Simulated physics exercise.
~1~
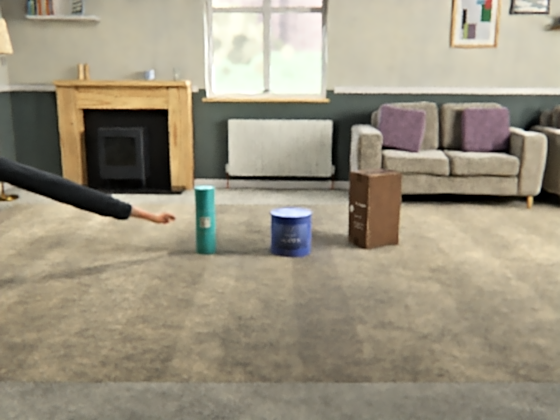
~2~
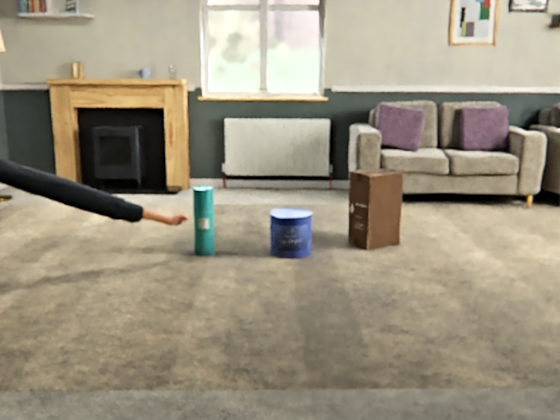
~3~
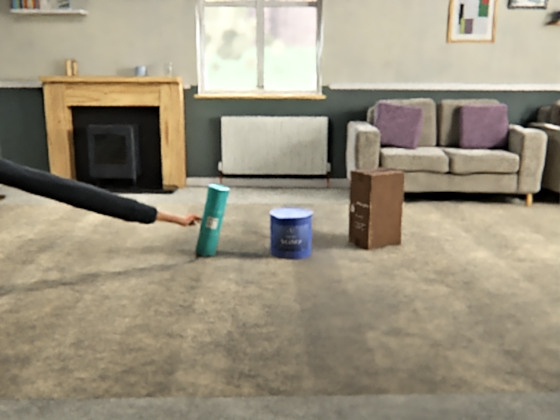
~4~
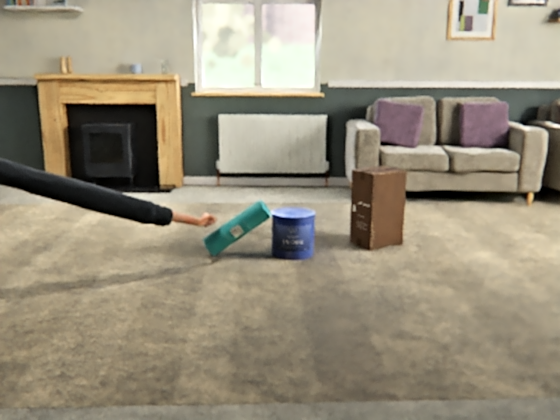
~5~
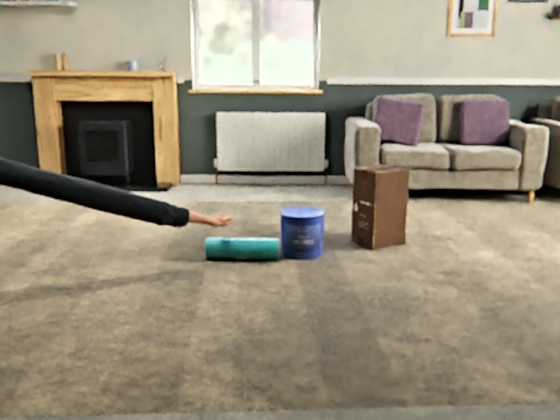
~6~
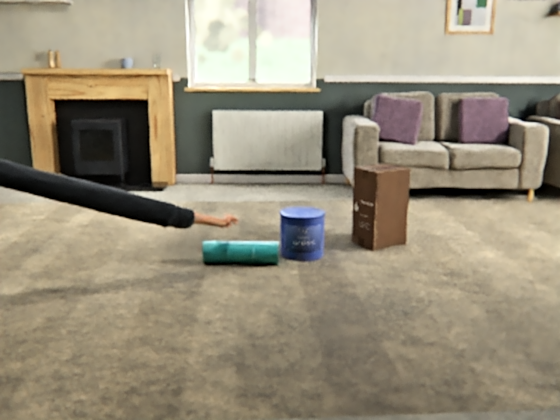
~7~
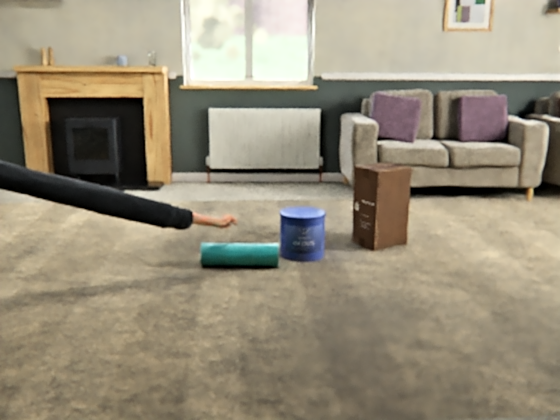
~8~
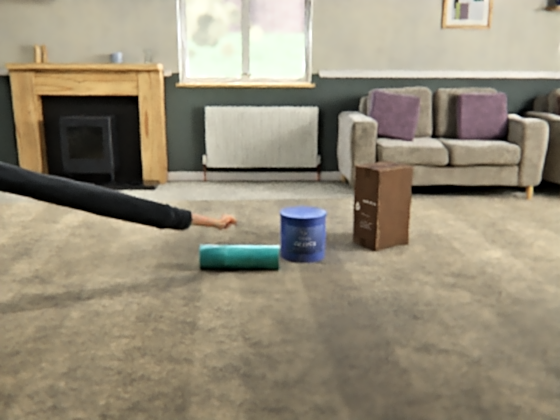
Hand pushing a turquoise canister over to the right, the canister nudging a blue pail and lying on its side beside it.
